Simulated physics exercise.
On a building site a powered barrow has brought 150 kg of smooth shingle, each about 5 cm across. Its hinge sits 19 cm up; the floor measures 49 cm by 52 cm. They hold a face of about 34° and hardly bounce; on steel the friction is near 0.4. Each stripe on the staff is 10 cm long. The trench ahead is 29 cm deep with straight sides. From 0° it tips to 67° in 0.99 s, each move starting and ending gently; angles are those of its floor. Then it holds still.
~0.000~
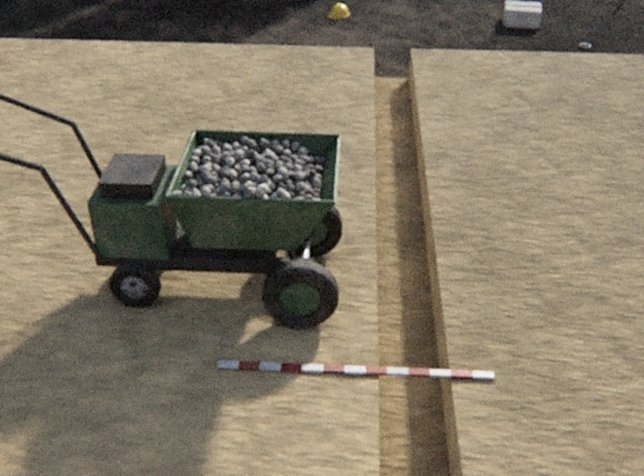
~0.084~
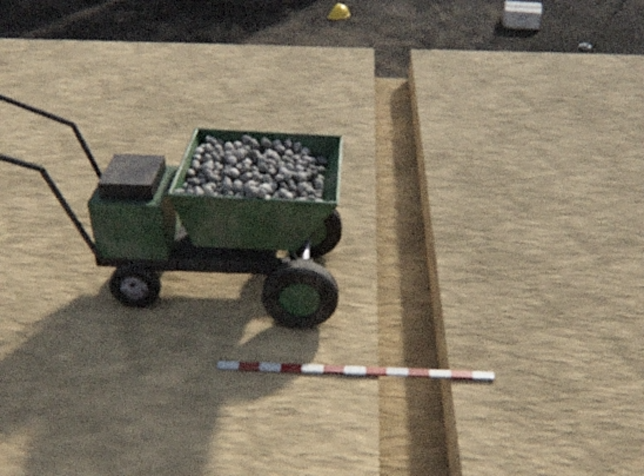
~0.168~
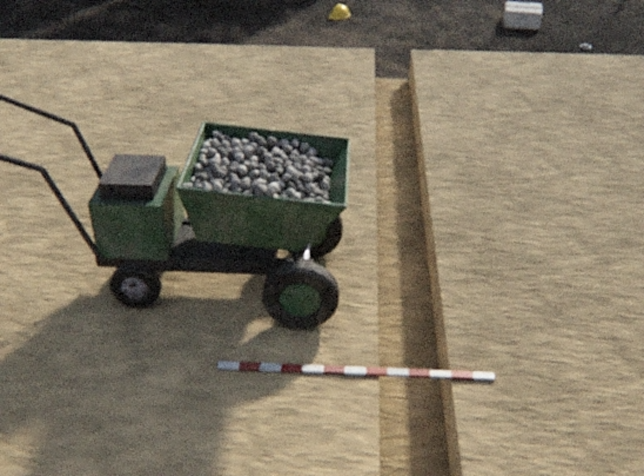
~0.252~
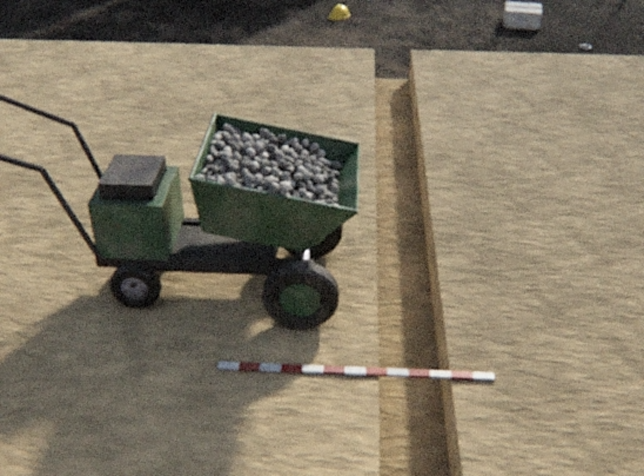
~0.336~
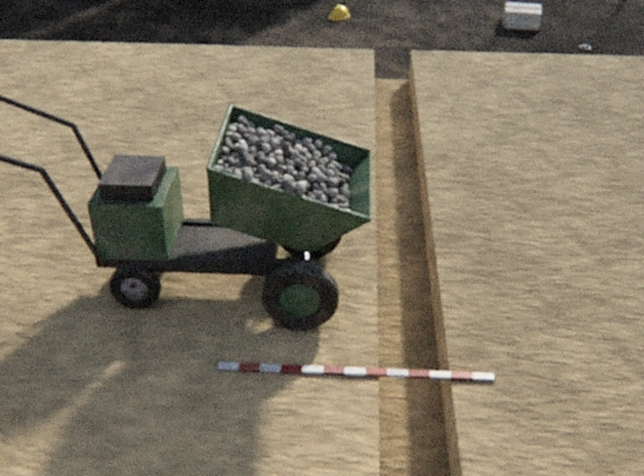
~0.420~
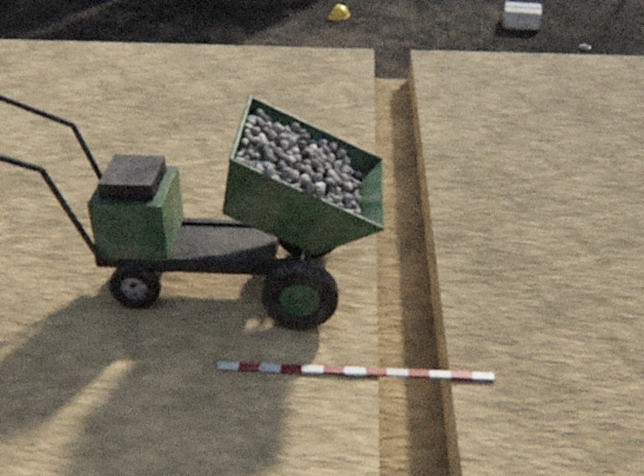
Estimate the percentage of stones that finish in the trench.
Roughly 45 per cent ends in the trench.
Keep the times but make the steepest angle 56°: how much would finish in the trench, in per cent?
It would be near 25 per cent.
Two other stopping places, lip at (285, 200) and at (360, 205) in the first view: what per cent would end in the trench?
About 85 and 20 per cent.
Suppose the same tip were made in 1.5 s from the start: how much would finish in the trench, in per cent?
It would be near 50 per cent.
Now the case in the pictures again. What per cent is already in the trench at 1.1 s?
Some 5 per cent.
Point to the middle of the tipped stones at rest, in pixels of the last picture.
Near (452, 292).
After 0.7 s the floor is at 56°; 100 % in the tray; the foremost stones are at (412, 239).
After 1.1 s the floor is at 67°; 68 % in the tray, 7 % in the trench, 25 % past the trench; the foremost stones are at (506, 303).
After 1.4 s the floor is at 67°; 36 % in the tray, 14 % in the trench, 50 % past the trench; the foremost stones are at (612, 305).
After 3.4 s the floor is at 67°; 5 % in the tray, 45 % in the trench, 51 % past the trench; the foremost stones are past the picture's edge.
